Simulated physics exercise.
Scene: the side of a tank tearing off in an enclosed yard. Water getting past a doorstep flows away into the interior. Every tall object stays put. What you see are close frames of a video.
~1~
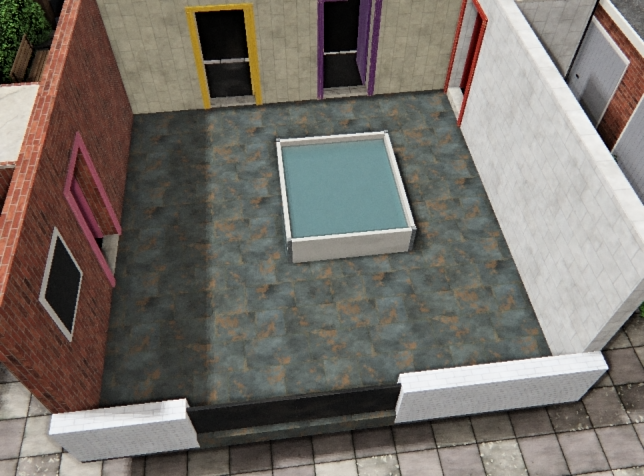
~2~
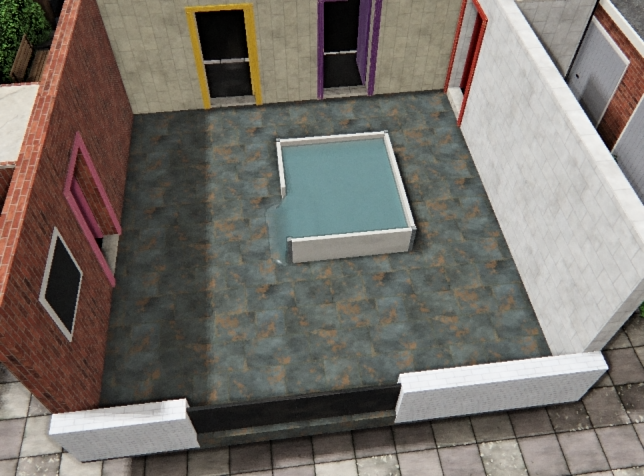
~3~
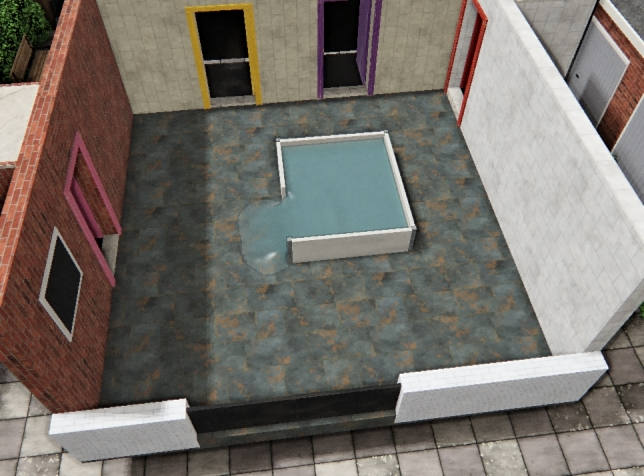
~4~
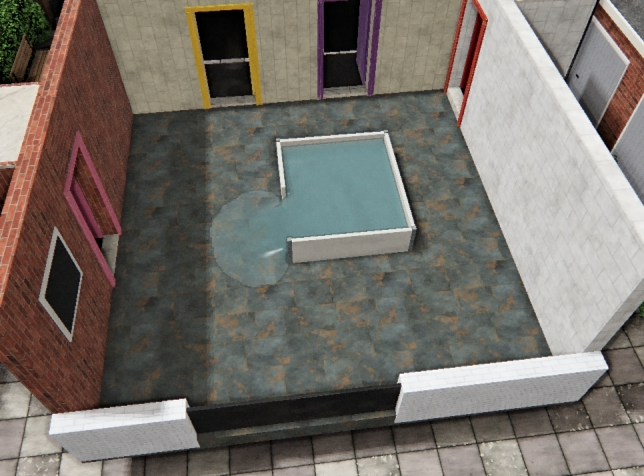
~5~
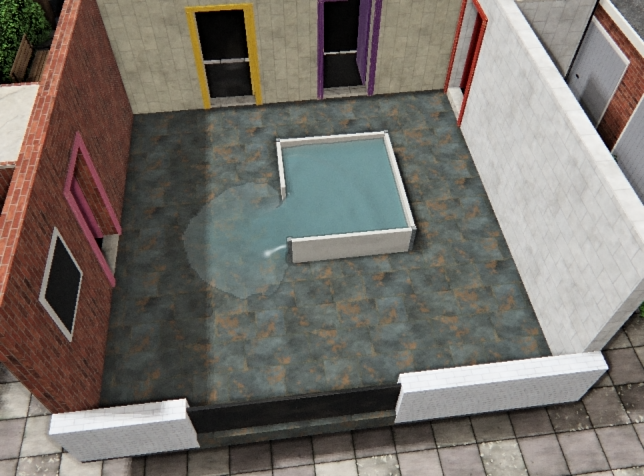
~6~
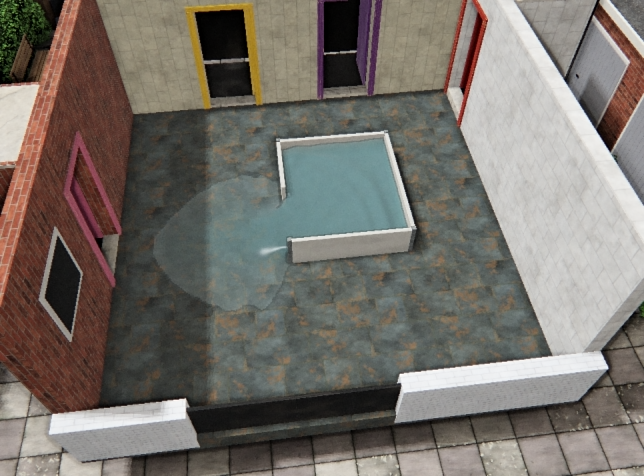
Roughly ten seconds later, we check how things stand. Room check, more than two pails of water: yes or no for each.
Purple door, no; pink door, yes; red door, no; yellow door, no.
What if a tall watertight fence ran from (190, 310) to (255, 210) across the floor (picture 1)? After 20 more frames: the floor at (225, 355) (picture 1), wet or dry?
Answer: That point is waterlogged.
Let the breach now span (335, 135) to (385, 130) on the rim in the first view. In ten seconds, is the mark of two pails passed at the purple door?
Purple door: Tops the limit.
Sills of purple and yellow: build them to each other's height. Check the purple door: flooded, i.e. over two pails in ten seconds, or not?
Put simply, purple door won't reach it then.
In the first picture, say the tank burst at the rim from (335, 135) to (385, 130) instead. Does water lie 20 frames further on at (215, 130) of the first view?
Verdict: Under water.
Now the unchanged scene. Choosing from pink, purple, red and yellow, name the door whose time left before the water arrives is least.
The pink one.
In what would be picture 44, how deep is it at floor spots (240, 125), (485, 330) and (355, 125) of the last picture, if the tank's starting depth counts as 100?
Estimated readings in sequence: 6, 4, 0 percent.
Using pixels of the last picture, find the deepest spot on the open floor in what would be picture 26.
Deepest spot: Near (97, 434).
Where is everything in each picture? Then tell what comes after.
The first picture shows still water in the tank at (341, 185).
In the second picture, the front is at (276, 207), out from the gap at (289, 226).
In the third picture, the front is at (244, 216), out from the gap at (289, 228).
In the fourth picture, the front is at (216, 227), out from the gap at (289, 228).
In the fifth picture, the front is at (190, 232), out from the gap at (289, 228).
In the sixth picture, the front is at (161, 235), out from the gap at (289, 228).
A moment on, water covers 20 % of the floor; the purple door not reached, the pink door under two buckets in, the red door not reached, the yellow door not reached.
Next, water covers 30 % of the floor; the purple door not reached, the pink door far over two buckets in, the red door not reached, the yellow door not reached.
Then, water covers 35 % of the floor; the purple door not reached, the pink door far over two buckets in, the red door not reached, the yellow door not reached.
Later, water covers 65 % of the floor; the purple door not reached, the pink door far over two buckets in, the red door not reached, the yellow door wet at the sill, nothing in.
In the end, water covers 85 % of the floor; the purple door not reached, the pink door far over two buckets in, the red door not reached, the yellow door wet at the sill, nothing in.
